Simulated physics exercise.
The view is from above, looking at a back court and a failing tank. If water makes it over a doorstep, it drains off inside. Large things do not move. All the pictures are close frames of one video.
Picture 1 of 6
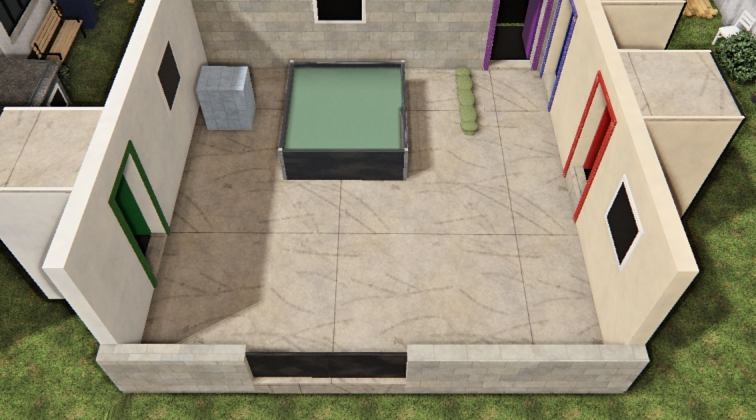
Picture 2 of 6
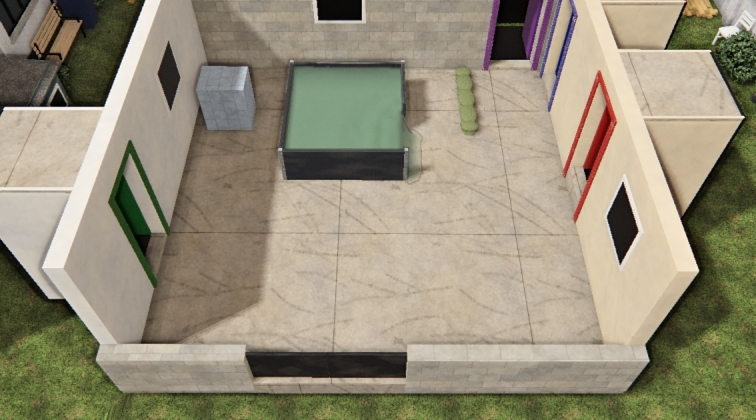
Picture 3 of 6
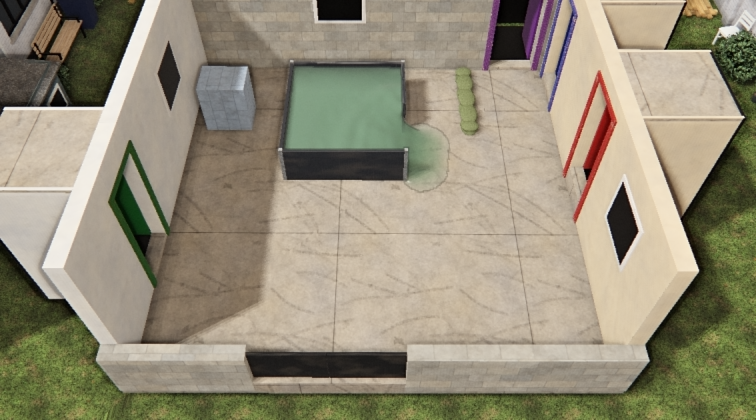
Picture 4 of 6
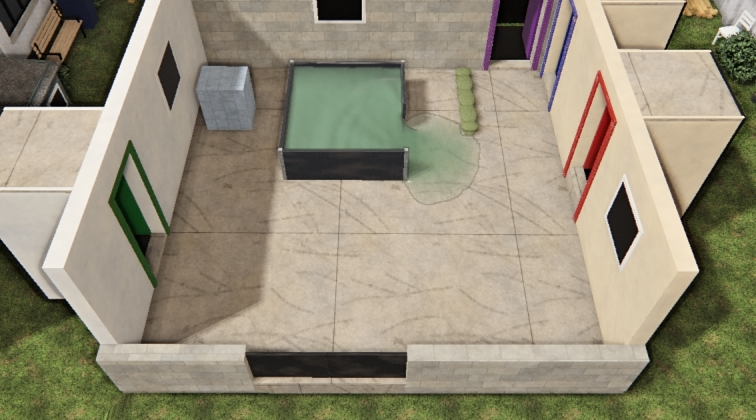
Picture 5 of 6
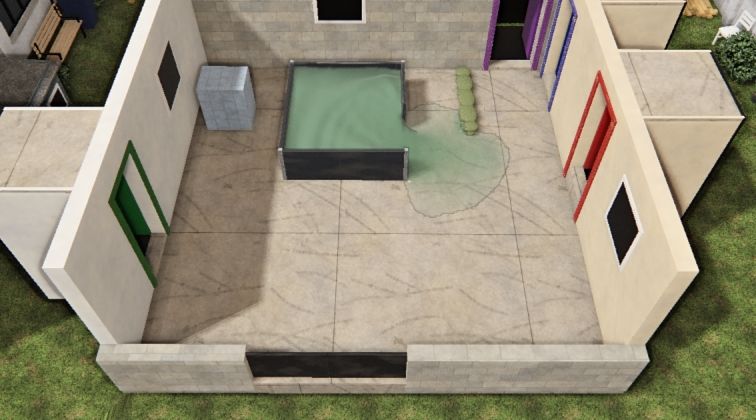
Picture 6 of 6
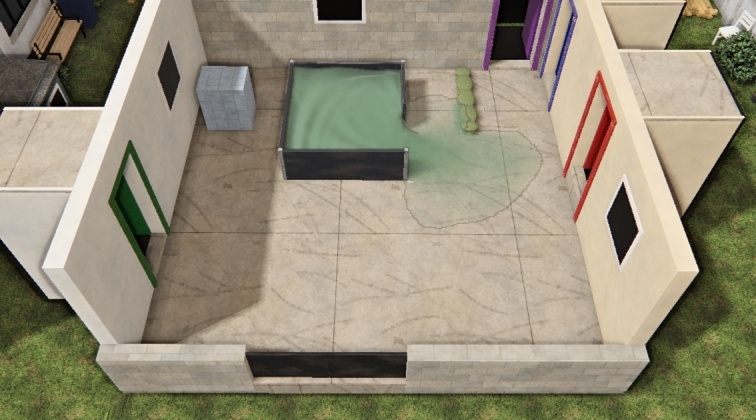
A dark-walled open tank of green liquid stands toward the back of a pale, stone-paved court, seen from above, with low walls around it. A grey block sits to its left and a row of rounded green bushes to its right, with a green door on the left wall and a red one on the right. Green liquid pours from the tank's right side and spreads rightward and forward across the paving, while the camera stays still.
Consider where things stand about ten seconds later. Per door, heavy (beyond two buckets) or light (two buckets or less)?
Red door - light; green door - light; purple door - heavy; blue door - light.
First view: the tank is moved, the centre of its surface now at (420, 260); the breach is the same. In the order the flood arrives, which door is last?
It's the one in green, in my view.
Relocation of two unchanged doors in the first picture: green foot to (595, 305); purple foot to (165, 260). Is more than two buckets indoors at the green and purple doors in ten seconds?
I'd say green overflows, while purple falls short.
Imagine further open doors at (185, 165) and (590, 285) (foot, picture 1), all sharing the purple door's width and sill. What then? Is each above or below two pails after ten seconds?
Result, in order - first ends up lower; second ends up higher.
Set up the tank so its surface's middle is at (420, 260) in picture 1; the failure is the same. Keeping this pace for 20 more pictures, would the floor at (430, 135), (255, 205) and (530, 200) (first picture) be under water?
The first spot ends up sodden, the second left untouched and the third sodden.
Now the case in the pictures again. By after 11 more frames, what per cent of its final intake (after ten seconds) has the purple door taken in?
Close to 0 out of every hundred.
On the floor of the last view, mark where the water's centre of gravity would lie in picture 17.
Close to (416, 153), I reckon.
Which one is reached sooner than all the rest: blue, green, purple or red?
I'd say it's the door marked red.
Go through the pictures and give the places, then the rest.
In the first picture, the open tank at (346, 107) is whole and still.
In the second picture, water pours out at (403, 144) and has run to (413, 132).
In the third picture, water pours out at (403, 146) and has run to (432, 185).
In the fourth picture, the front is at (474, 144), out from the gap at (403, 147).
In the fifth picture, the front is at (503, 149), out from the gap at (403, 147).
In the sixth picture, the front is at (537, 161), out from the gap at (403, 147).
A moment on, water covers 20 % of the floor; the red door wet at the sill, nothing in, the green door not reached, the purple door not reached, the blue door not reached.
Next, water covers 35 % of the floor; the red door wet at the sill, nothing in, the green door not reached, the purple door wet at the sill, nothing in, the blue door wet at the sill, nothing in.
Then, water covers 40 % of the floor; the red door under two buckets in, the green door not reached, the purple door over two buckets in, the blue door wet at the sill, nothing in.
Later, water covers 75 % of the floor; the red door under two buckets in, the green door not reached, the purple door far over two buckets in, the blue door wet at the sill, nothing in.
In the end, water covers 95 % of the floor; the red door under two buckets in, the green door wet at the sill, nothing in, the purple door far over two buckets in, the blue door wet at the sill, nothing in.
